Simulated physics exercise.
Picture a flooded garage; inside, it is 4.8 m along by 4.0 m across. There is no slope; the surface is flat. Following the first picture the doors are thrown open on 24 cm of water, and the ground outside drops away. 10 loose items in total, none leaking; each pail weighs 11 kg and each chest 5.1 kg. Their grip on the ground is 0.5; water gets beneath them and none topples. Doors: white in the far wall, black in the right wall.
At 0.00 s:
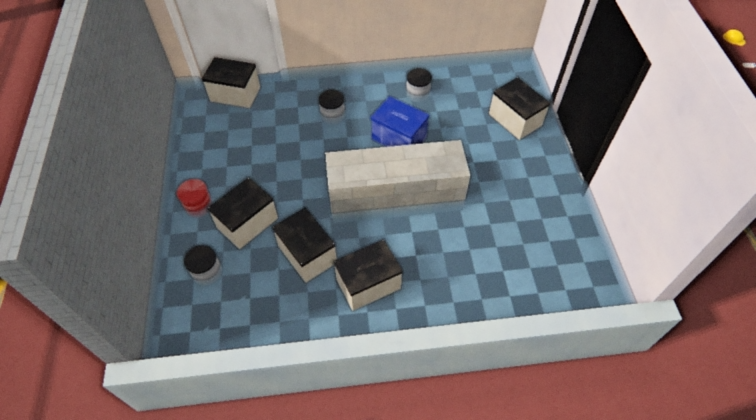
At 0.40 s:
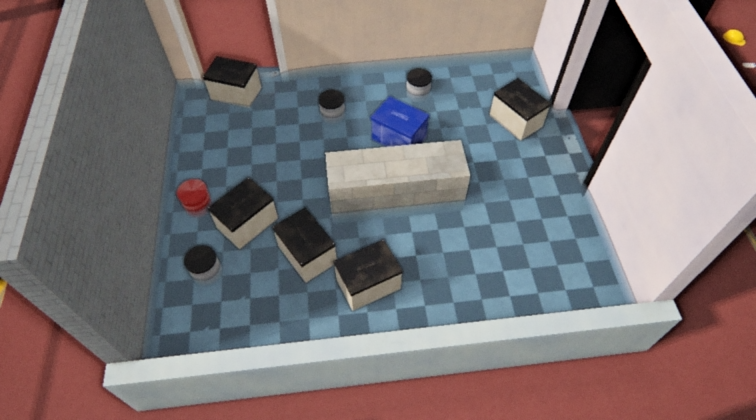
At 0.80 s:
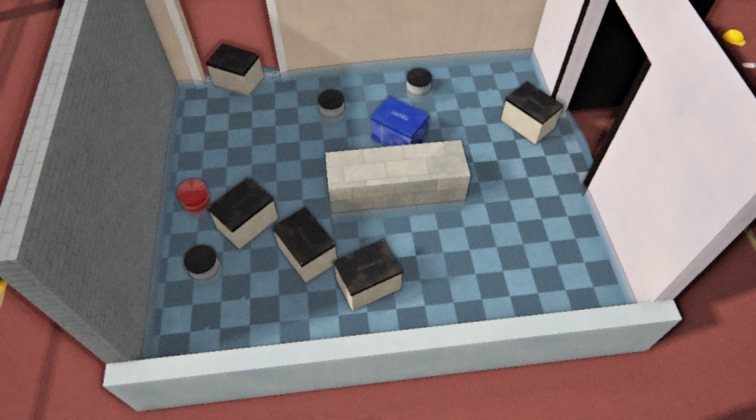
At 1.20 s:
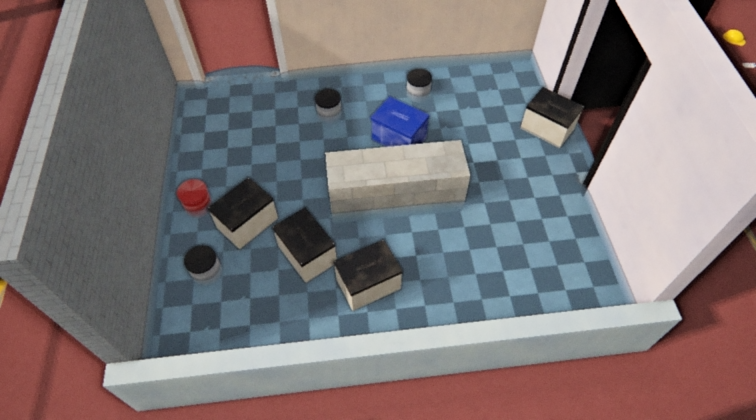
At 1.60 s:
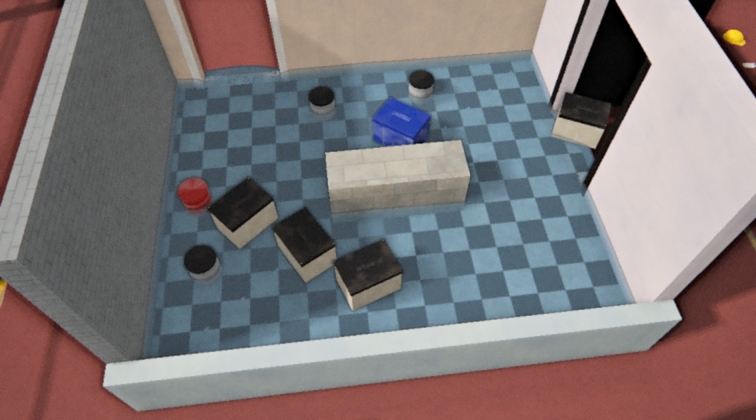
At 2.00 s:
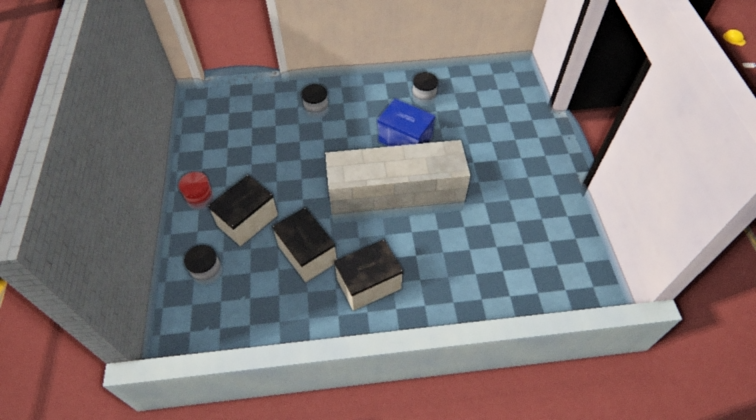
Two black-topped boxes slide out through the open doorways, then the blue chest shifts slightly.
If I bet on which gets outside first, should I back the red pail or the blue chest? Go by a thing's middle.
Back the red one; it gets out first.
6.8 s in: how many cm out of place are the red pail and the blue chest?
Shifts by then: Around 140 and 50 cm.
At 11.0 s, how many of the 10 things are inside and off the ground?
Total: 4.
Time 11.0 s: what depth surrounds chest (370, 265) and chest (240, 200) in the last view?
Around 11 cm and 10 cm.
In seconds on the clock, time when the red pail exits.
8.5 s or so.
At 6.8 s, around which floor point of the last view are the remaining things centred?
Mean position approx. (324, 171).
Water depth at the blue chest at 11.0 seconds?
I'd put it at about 11 cm.
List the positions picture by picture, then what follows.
In the first frame, the red pail at (192, 191), afloat; the blue chest at (400, 116) floats; about 4350 L in view; 0 of 10 have shifted.
In the second frame, the red pail at (192, 191), afloat; the blue chest at (400, 116), afloat; 24 cm deep round most things; 1 of 10 have shifted.
In the third frame, the red pail at (192, 191) floats; the blue chest at (400, 116) floats; about 4190 L in view; 2 of 10 have shifted.
In the fourth frame, the red pail at (192, 191) floats; the blue chest at (400, 116) floats; 24 cm deep round most things; 3 of 10 have shifted.
In the fifth frame, the red pail at (192, 190) floats; the blue chest at (402, 117) floats; about 3960 L in view; 3 of 10 have shifted.
In the sixth frame, the red pail at (193, 183) floats, 13 cm from its start; the blue chest at (407, 118) floats, 8 cm from its start; about 3840 L in view; 6 of 10 have shifted.
After 3.0 s the red pail is near (191, 163), 0.4 m from its start, afloat; the blue chest is near (413, 116), 0.2 m from its start, afloat; 2 of 10 are out; 8 afloat.
After 6.8 s the red pail is near (202, 102), 1.5 m from its start, afloat; the blue chest is near (442, 116), 0.5 m from its start, afloat; 3 of 10 are out; 7 afloat.
After 11.0 s the red pail has gone out (at 8.6 s); the blue chest is near (491, 122), 1.1 m from its start, afloat; 4 of 10 are out; 4 afloat.
After 15.0 s the red pail has gone out (at 8.6 s); the blue chest has gone out (at 14.4 s); 6 of 10 are out; 2 afloat.
